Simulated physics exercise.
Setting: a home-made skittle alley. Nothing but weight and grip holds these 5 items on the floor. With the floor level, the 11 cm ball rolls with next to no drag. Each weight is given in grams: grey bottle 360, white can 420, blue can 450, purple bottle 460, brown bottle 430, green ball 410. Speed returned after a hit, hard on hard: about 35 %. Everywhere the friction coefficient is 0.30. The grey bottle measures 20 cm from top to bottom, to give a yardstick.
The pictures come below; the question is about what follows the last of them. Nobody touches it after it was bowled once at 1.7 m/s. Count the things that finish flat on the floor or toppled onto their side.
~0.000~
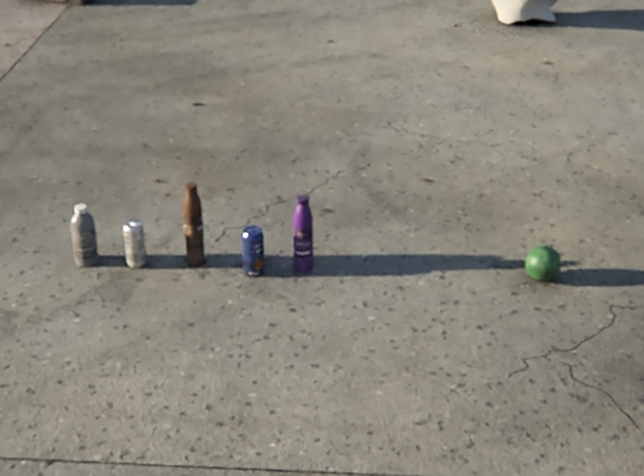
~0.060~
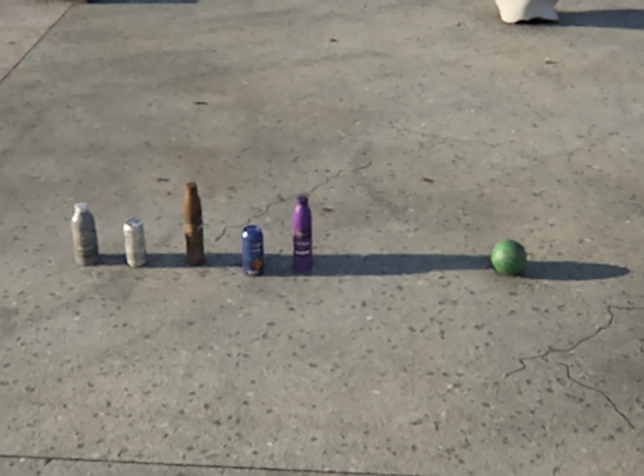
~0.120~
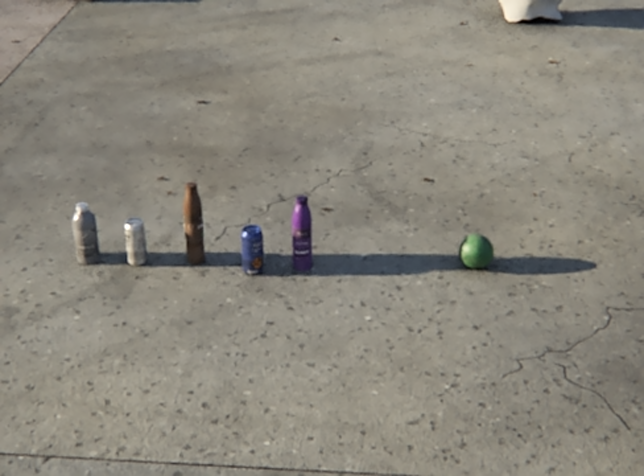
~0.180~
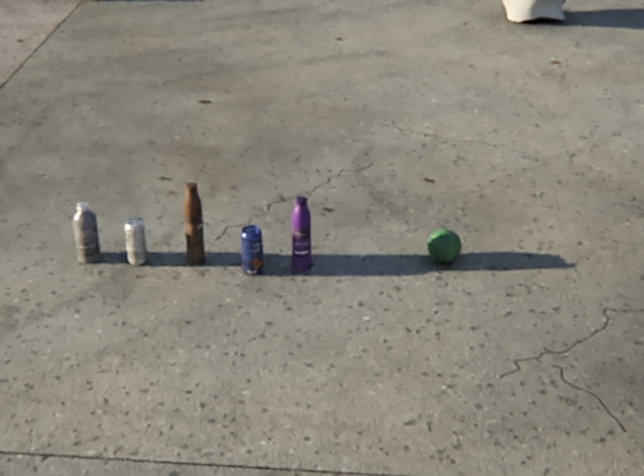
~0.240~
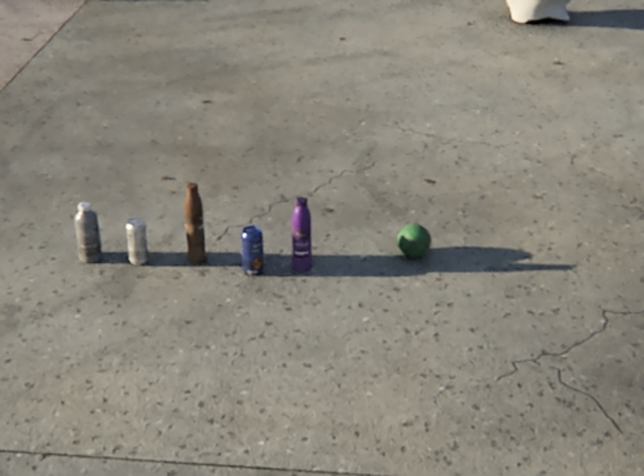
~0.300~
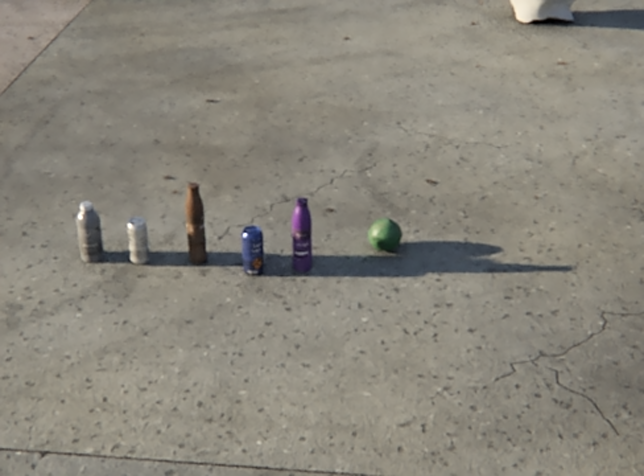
The count is zero.
After 0.50 s, ball has run 85 cm; green ball near (293, 215).
After 0.80 s, ball has run 135 cm; green ball near (166, 187).
After 1.00 s, ball has run 169 cm; green ball near (88, 170).
After 1.30 s, things are still on the move.
By the end (1.4 s), all 5 in place, give or take 8 cm. Seen from the same camera at the end, grey bottle near (90, 231), white can near (139, 241).
